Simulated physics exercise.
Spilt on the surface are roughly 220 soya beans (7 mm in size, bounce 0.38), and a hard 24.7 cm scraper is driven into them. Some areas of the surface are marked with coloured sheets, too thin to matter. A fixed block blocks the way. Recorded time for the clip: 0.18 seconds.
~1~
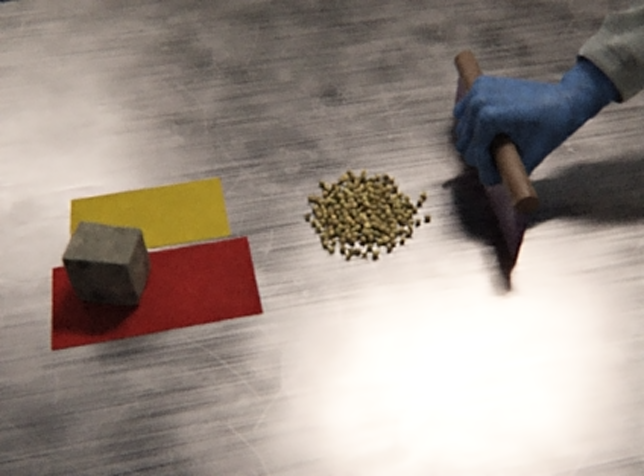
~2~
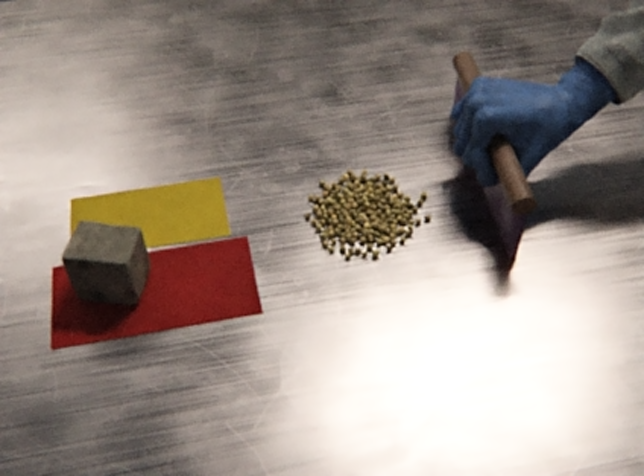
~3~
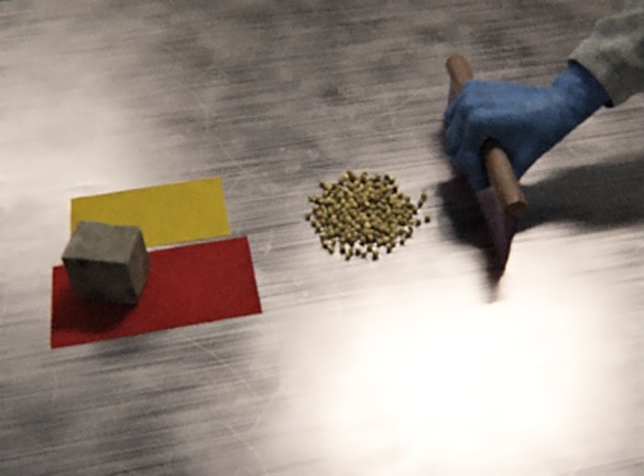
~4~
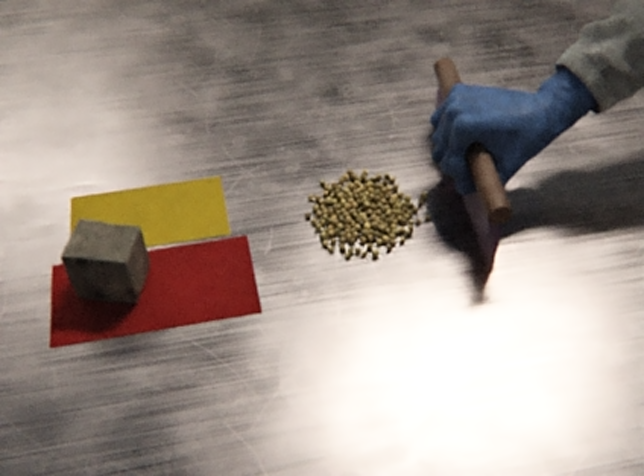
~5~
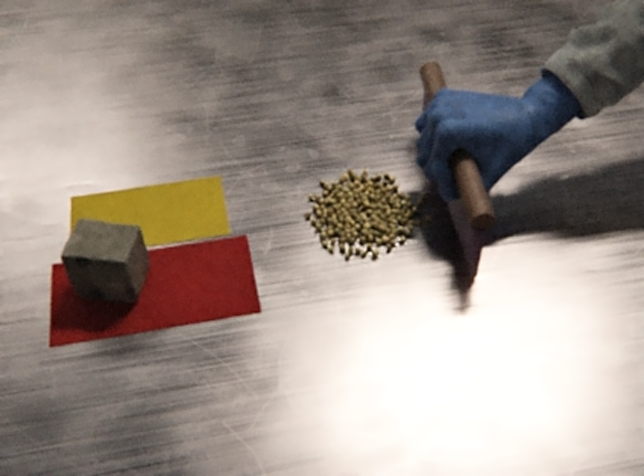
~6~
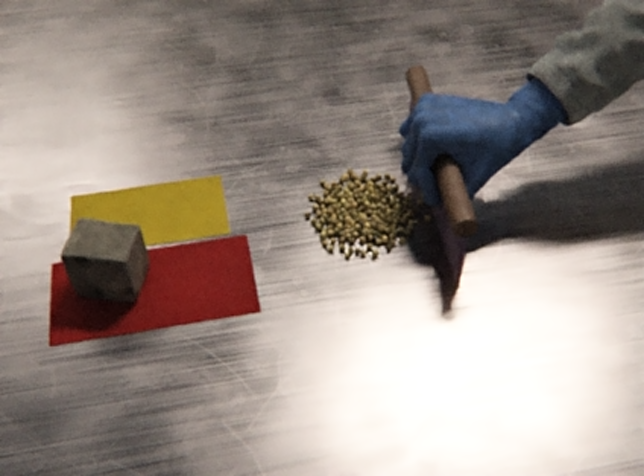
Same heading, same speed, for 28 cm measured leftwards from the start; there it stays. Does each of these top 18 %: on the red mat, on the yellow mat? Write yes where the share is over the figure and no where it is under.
Red mat: Yes; yellow mat: Yes.
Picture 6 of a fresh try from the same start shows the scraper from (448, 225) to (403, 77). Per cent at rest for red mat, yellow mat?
Red mat 25, yellow mat 50.
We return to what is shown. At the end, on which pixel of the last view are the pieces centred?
Check roughly (191, 246) and you'll find the middle.
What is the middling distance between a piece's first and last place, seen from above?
That works out to roughly 20 centimetres.
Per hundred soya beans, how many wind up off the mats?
15 %.
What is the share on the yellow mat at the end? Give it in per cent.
Estimate: Around 35 per cent.
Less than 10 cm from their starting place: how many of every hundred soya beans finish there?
My estimate is some 0 percent.
Then, 0.23 s after the last picture, scraper 19 cm from its start, spill 15 cm wide; off the mats 100 %.
Then, 0.46 s after the last picture, scraper 28 cm from its start, spill 20 cm wide; red mat 50 %, yellow mat 30 %, off the mats 20 %.
Then, 0.65 s after the last picture, scraper 28 cm from its start, spill 22 cm wide; red mat 50 %, yellow mat 35 %, off the mats 15 %.
In the end, red mat 50 %, yellow mat 35 %, off the mats 15 %.
